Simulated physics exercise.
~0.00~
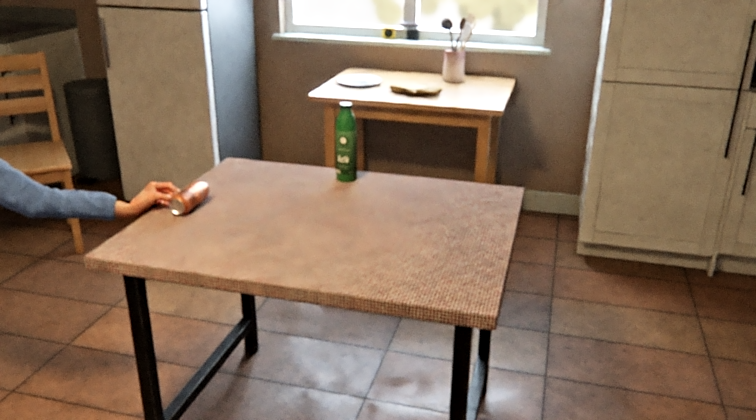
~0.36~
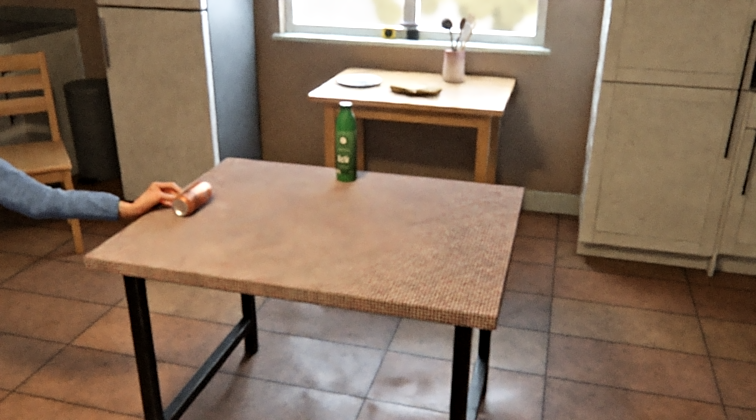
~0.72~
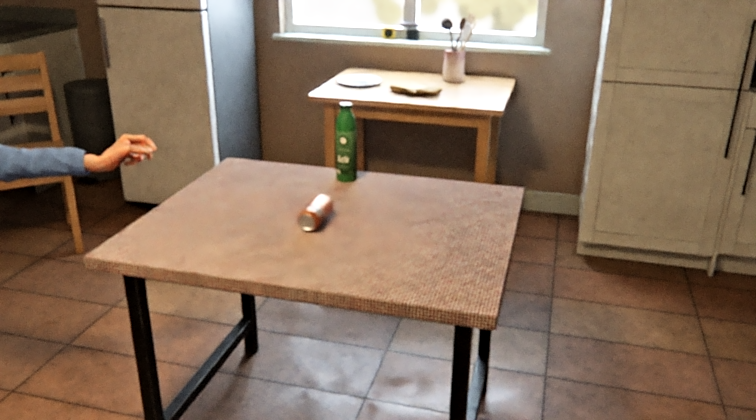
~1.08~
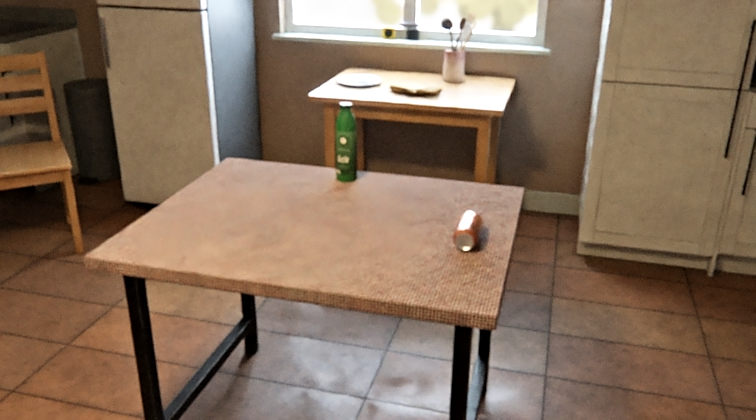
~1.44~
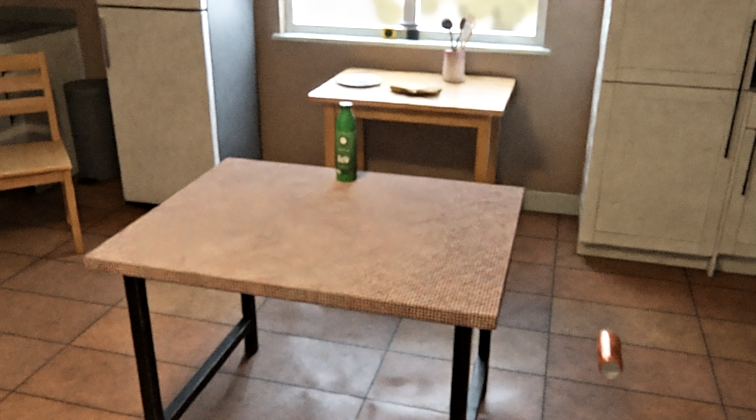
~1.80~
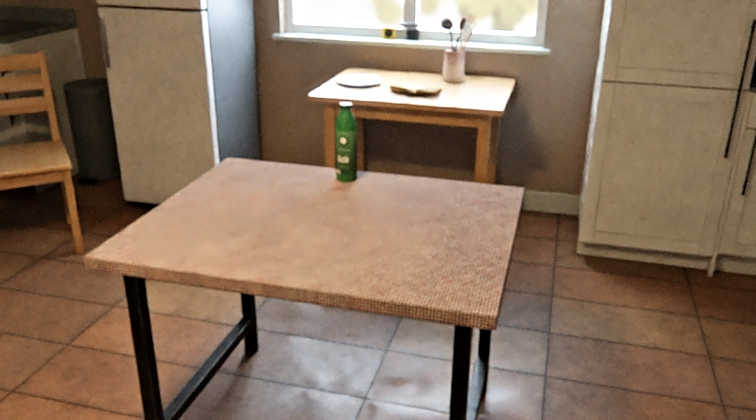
In a kitchen, a hand shoving an orange can that rolls right across the table past a green bottle and drops off the edge.
